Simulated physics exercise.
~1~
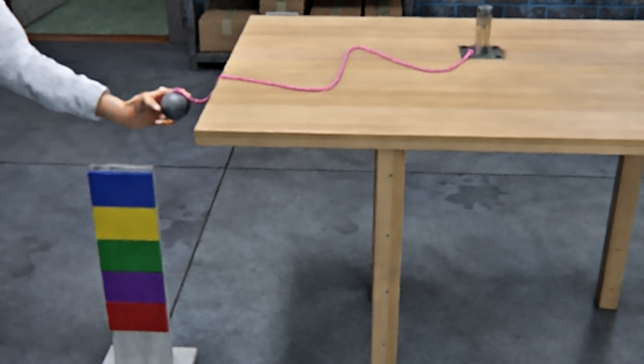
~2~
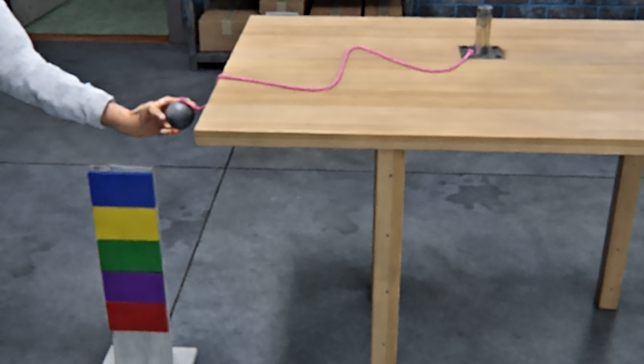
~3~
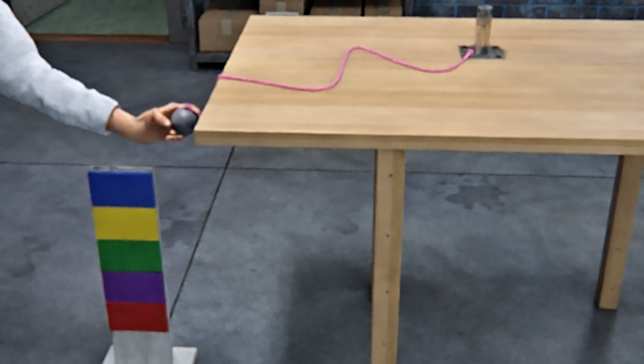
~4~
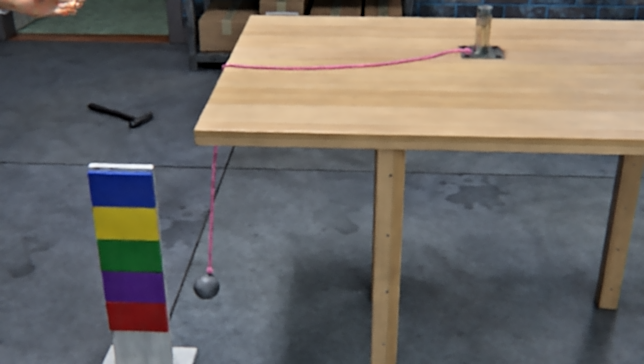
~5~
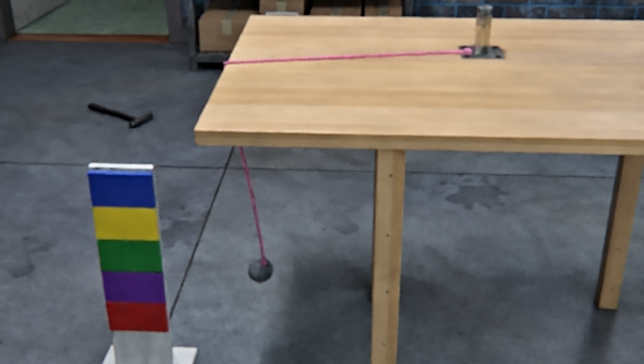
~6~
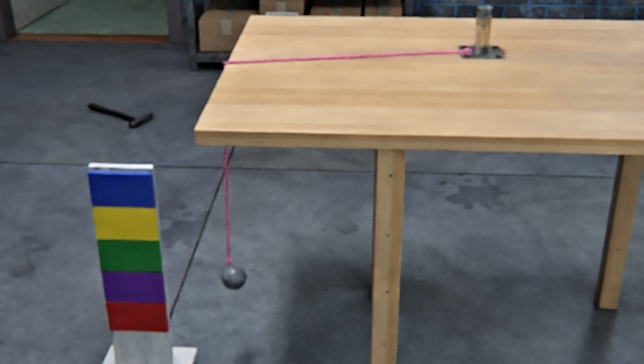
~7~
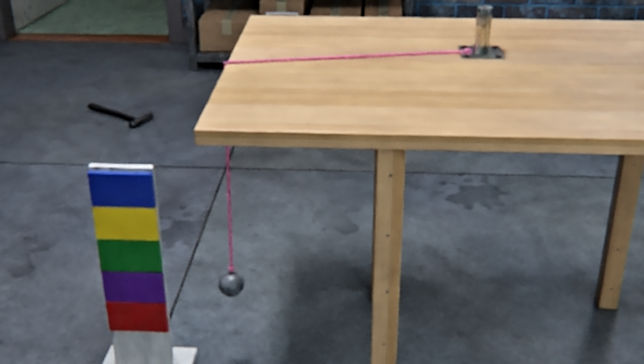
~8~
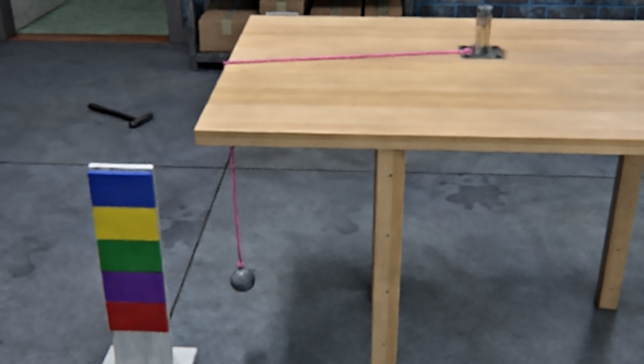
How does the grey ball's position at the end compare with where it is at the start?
At the start the grey ball is held in a hand near the level of the tabletop, at the table's left edge. By the end it hangs on the pink lace well below the tabletop and a little farther right, level with the purple band.
The clip opens with a hand holding a grey ball by the left edge of a wooden table, above and to the right of a board striped blue, yellow, green, purple and red. A slack pink shoelace curves across the tabletop to a small post on a plate. The hand edges slightly right and down, then lets go and draws back. The ball drops, pulling the lace straighter, and swings right, then back left. It finally drifts slightly right, hanging below the table edge level with the purple band.
